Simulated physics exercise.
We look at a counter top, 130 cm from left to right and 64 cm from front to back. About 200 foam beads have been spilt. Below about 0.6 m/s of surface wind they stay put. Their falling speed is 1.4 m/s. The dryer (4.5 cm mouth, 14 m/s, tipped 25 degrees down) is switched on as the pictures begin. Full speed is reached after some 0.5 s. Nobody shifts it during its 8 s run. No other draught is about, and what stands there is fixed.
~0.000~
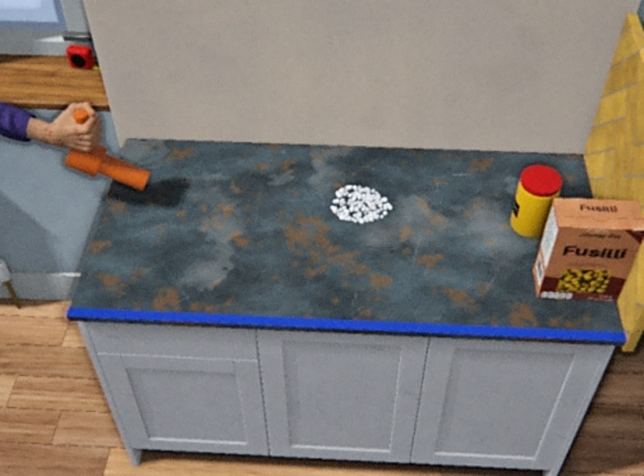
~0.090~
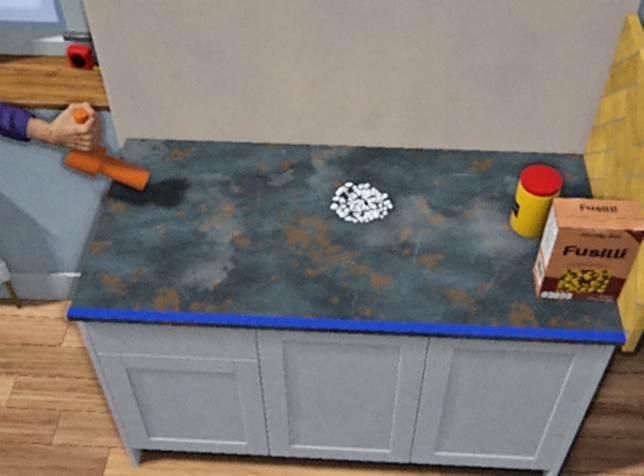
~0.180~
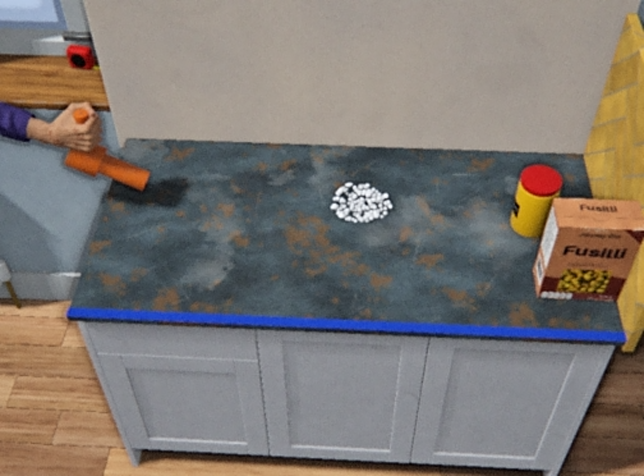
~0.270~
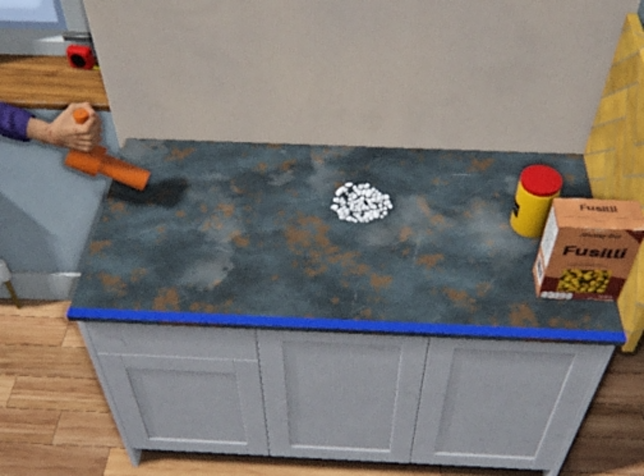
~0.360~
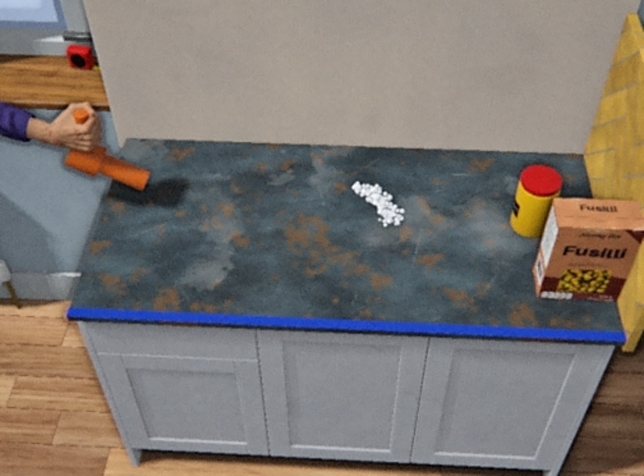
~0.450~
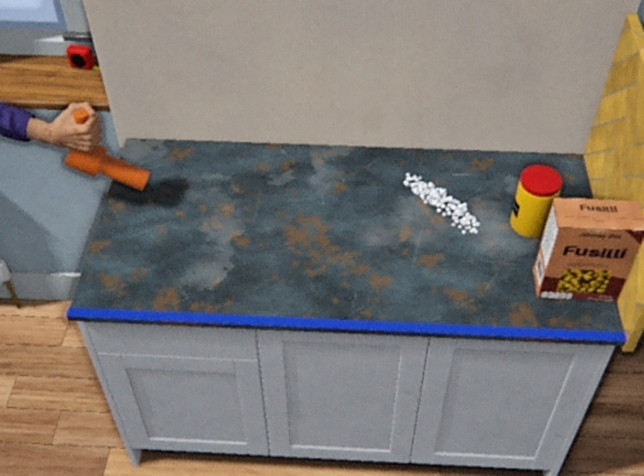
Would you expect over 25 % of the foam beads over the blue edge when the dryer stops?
Answer: No.
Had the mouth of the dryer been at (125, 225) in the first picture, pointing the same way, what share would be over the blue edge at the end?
Then about 0 %.
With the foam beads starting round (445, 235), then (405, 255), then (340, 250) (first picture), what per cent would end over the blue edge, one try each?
In turn about 10 %, 80 %, 90 %.
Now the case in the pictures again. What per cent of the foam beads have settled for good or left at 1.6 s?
About 5 %.
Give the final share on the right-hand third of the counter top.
Some 100 per cent.
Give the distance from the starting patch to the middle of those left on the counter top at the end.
About 60 cm.
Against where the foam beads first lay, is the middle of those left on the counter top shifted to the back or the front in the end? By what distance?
To the front, by about 5 cm.
After 1.6 s, 94 % are on the move or not yet settled, 0 % are over the blue edge; the middle of those still in play is near (589, 180).
After 2.6 s, 92 % are on the move or not yet settled, 0 % are over the blue edge; the middle of those still in play is near (586, 186).
After 4.4 s, 85 % are on the move or not yet settled, 0 % are over the blue edge; the middle of those still in play is near (594, 220).
After 8.0 s, at the end, 0 % are over the blue edge; the middle of those still in play is near (585, 224).
